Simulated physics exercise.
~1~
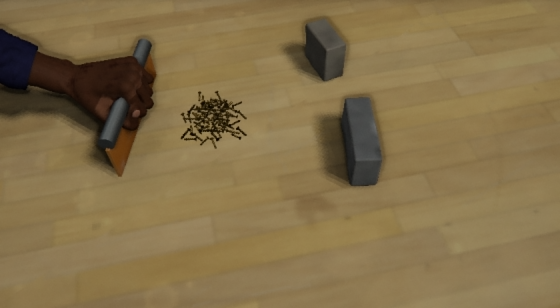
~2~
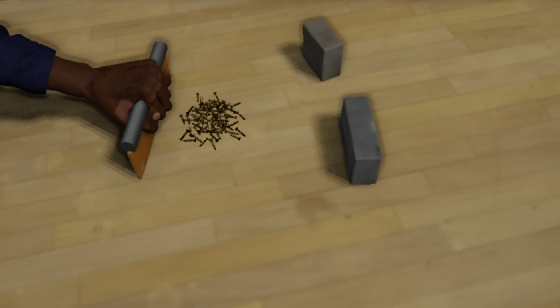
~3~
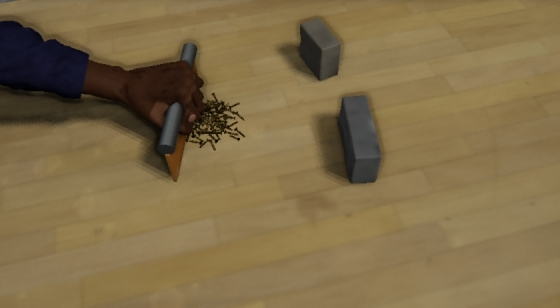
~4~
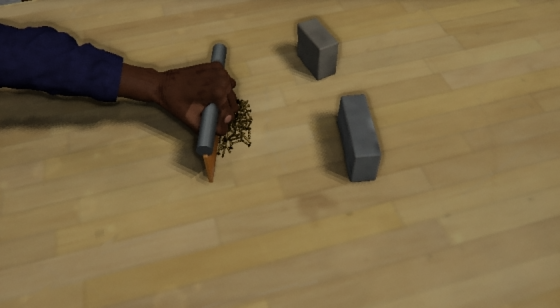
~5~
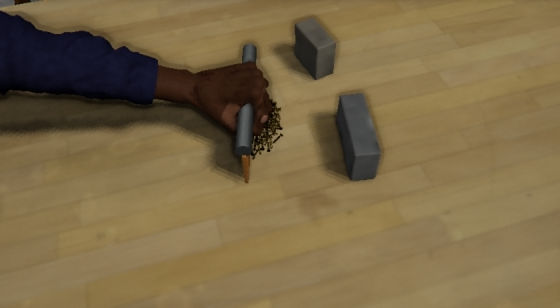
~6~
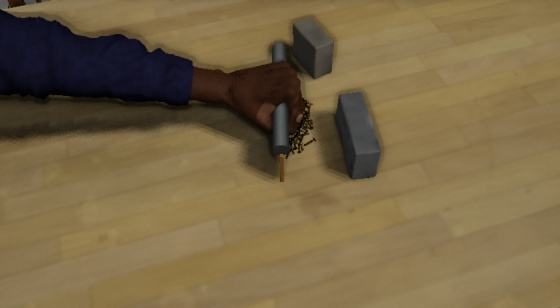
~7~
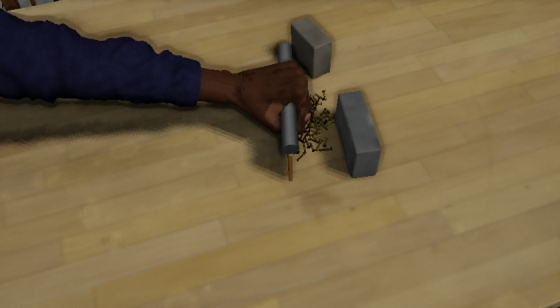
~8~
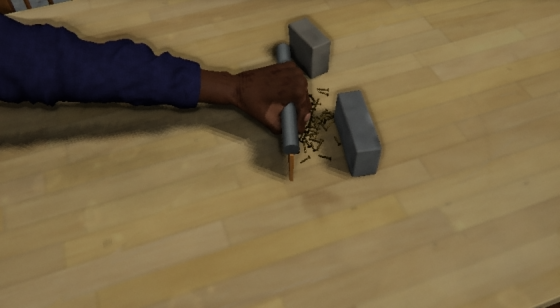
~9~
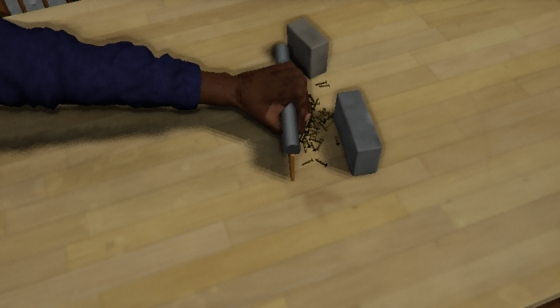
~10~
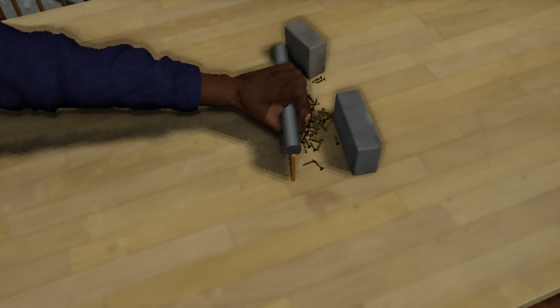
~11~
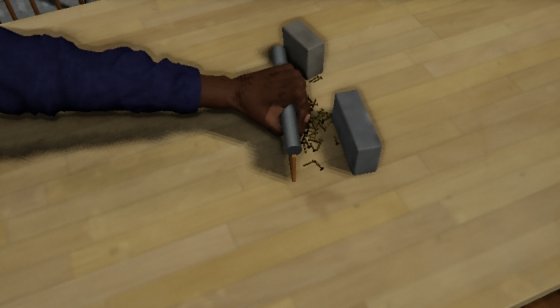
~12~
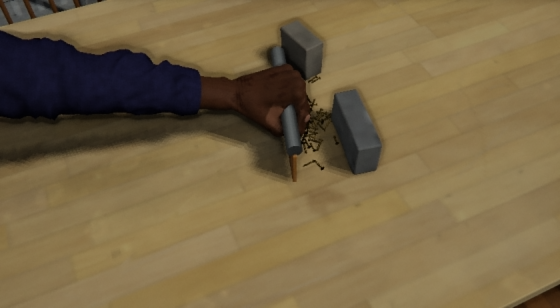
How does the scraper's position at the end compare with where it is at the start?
It starts on the left side of the surface, to the left of the pile of screws, and ends well to the right of there, stopped just short of the two grey blocks.
